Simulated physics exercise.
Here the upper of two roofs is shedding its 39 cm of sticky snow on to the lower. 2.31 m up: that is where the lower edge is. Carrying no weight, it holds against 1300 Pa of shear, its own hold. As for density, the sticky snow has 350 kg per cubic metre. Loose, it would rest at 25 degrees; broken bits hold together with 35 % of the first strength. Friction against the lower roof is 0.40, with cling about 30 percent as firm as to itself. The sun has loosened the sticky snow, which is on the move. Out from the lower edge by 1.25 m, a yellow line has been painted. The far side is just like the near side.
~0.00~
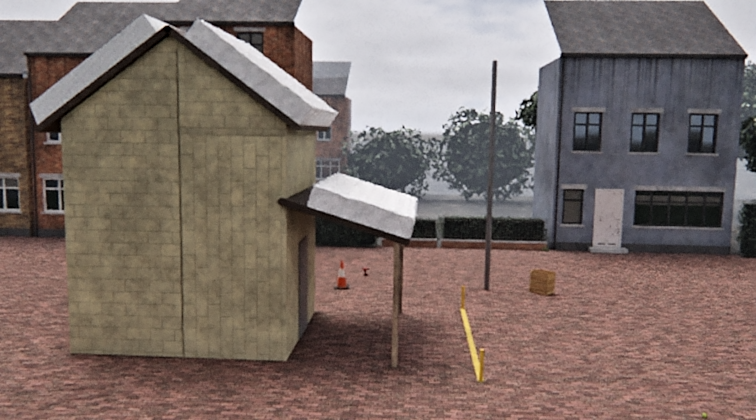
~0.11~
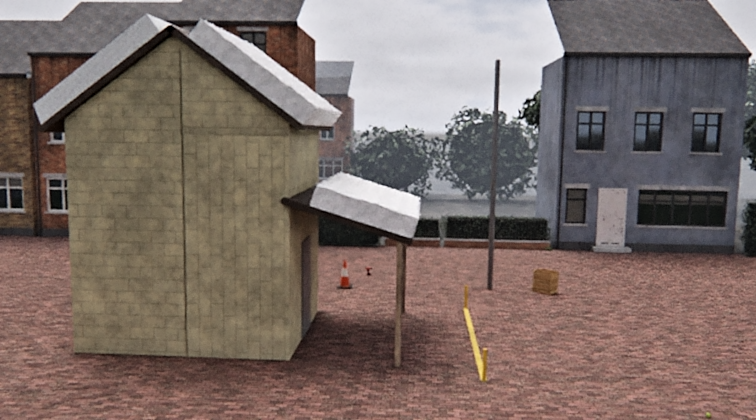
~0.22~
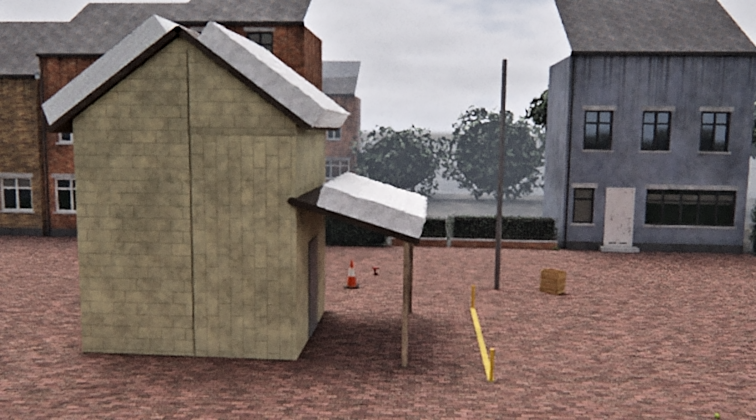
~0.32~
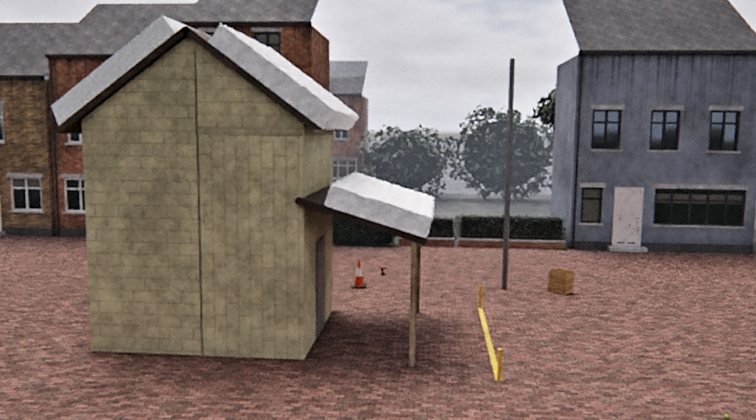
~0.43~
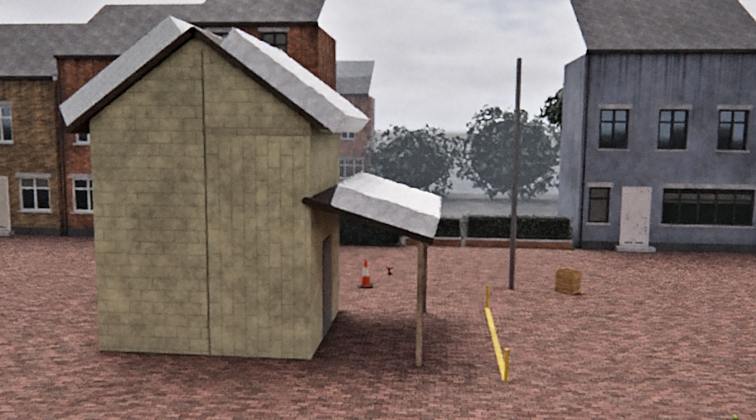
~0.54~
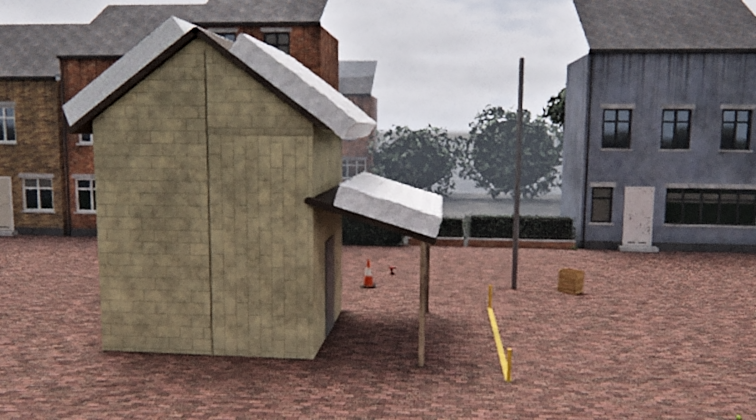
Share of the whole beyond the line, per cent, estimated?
Near 29 %.
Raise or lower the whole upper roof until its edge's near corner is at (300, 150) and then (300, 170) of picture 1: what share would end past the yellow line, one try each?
First try 16 %, second try 1 %.
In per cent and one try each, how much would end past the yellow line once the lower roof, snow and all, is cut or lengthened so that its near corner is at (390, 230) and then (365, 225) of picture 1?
Roughly 35 % and then 35 %.
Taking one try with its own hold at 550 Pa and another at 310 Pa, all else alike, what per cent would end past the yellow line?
First 50 %, second 50 %.
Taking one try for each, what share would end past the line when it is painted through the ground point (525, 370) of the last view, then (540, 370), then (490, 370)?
About 20 %, 16 %, 35 %.
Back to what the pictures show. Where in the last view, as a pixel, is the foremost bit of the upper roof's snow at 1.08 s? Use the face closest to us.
Pixel: Approx. (395, 189).
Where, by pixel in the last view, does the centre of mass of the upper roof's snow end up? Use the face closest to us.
Near face, approx. (487, 305).
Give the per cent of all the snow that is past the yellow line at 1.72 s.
Around 0 percent of it.
After 1.08 s, none is below the lower edge and 0 % is past the line.
After 1.72 s, none is below the lower edge and 0 % is past the line.
After 2.36 s, 50 % is below the lower edge and 13 % is past the line.
After 3.00 s, 55 % is below the lower edge and 29 % is past the line.
After 4.30 s, at the end, 56 % is below the lower edge and 29 % is past the line.
